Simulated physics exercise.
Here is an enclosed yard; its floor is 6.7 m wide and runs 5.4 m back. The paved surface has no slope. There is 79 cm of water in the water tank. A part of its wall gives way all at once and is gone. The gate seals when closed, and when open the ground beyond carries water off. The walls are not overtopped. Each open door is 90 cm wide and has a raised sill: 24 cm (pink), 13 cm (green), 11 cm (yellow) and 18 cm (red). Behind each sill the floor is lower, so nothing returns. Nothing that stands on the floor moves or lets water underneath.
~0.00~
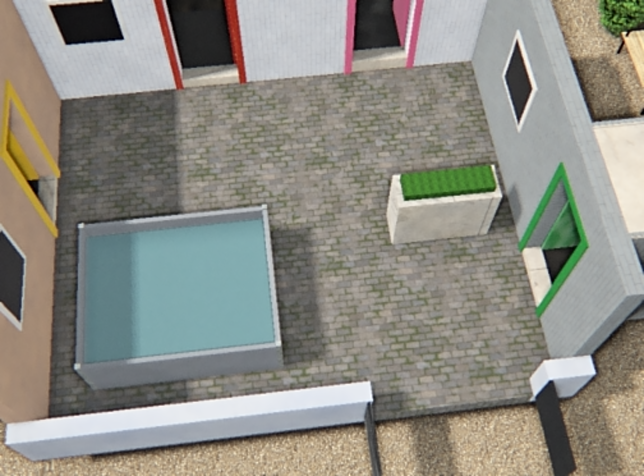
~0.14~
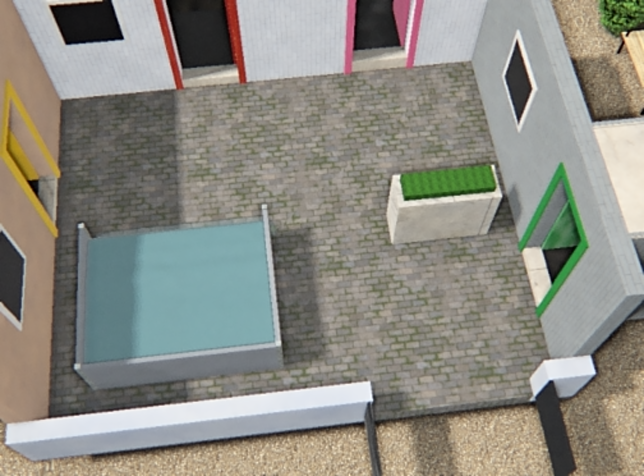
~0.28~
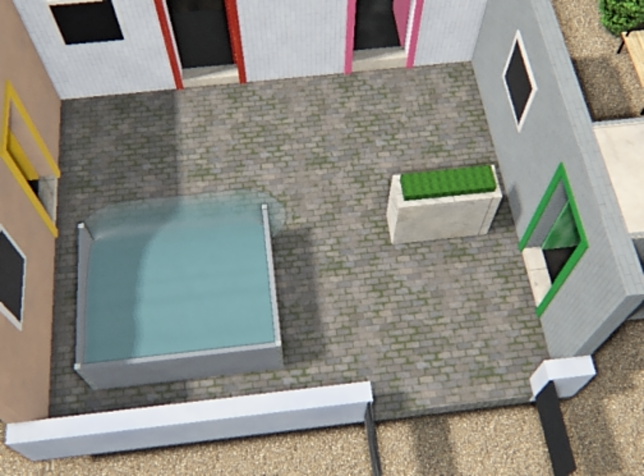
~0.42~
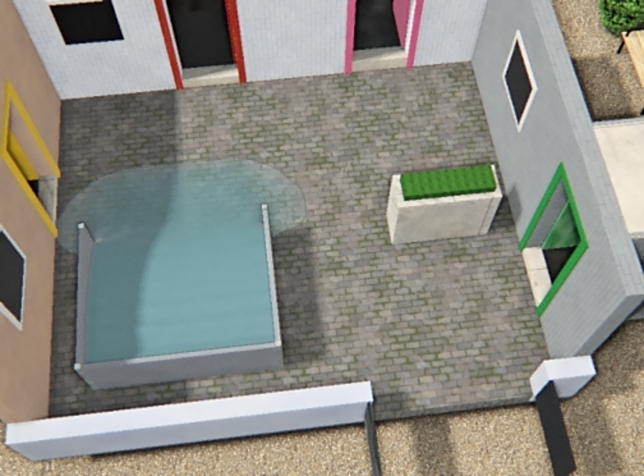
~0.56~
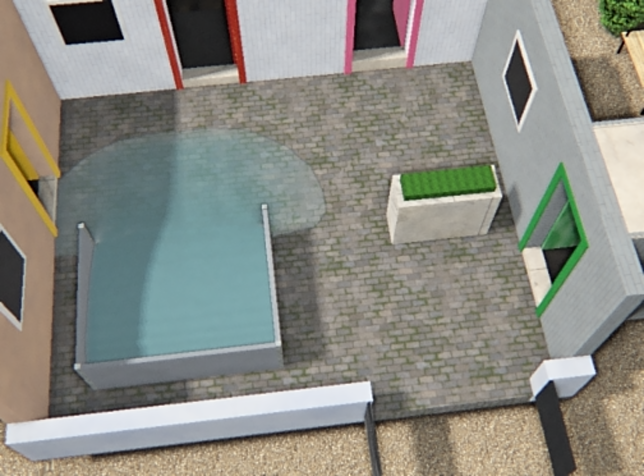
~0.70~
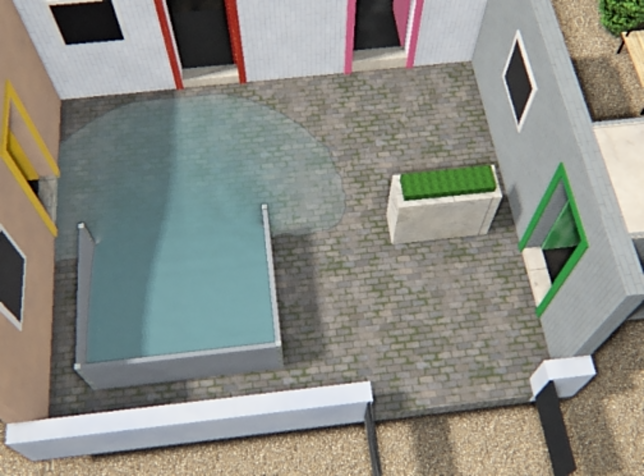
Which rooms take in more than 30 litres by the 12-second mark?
Within that time: At the pink door it keeps below the limit; at the green door it keeps below the limit; at the yellow door it exceeds the limit; at the red door it goes over the limit.
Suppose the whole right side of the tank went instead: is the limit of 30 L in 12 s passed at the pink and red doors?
Then: Pink not over, red below.
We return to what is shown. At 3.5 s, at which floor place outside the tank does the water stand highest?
Around (450, 71).
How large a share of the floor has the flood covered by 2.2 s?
Near 45 per cent is wet.
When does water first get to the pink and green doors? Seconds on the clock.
Pink 1.6 s, green 3.8 s.
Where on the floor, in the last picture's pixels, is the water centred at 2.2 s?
Around (185, 185).
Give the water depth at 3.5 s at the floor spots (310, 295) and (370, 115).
Roughly 0 and 11 cm, in turn.
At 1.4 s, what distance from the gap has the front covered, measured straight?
Some 4.0 m out.
After 1.4 s water covers 40 % of the floor and is deepest (52 cm) near (61, 108); pink door not reached, green door not reached, yellow door 15 cm at the sill, 4 L in, red door 45 cm at the sill, 87 L in.
After 2.2 s water covers 45 % of the floor and is deepest (47 cm) near (73, 106); pink door 16 cm at the sill, 0 L in, green door not reached, yellow door 13 cm at the sill, 16 L in, red door 40 cm at the sill, 224 L in.
After 3.5 s water covers 55 % of the floor and is deepest (29 cm) near (450, 71); pink door 12 cm at the sill, 0 L in, green door not reached, yellow door 22 cm at the sill, 68 L in, red door 24 cm at the sill, 326 L in.
After 7.0 s water covers 90 % of the floor and is deepest (20 cm) near (461, 70); pink door 17 cm at the sill, 0 L in, green door 7 cm at the sill, 0 L in, yellow door 7 cm at the sill, 111 L in, red door 7 cm at the sill, 336 L in.
After 12.0 s water covers 95 % of the floor and is deepest (16 cm) near (107, 112); pink door 9 cm at the sill, 0 L in, green door 5 cm at the sill, 0 L in, yellow door 10 cm at the sill, 111 L in, red door 8 cm at the sill, 337 L in.
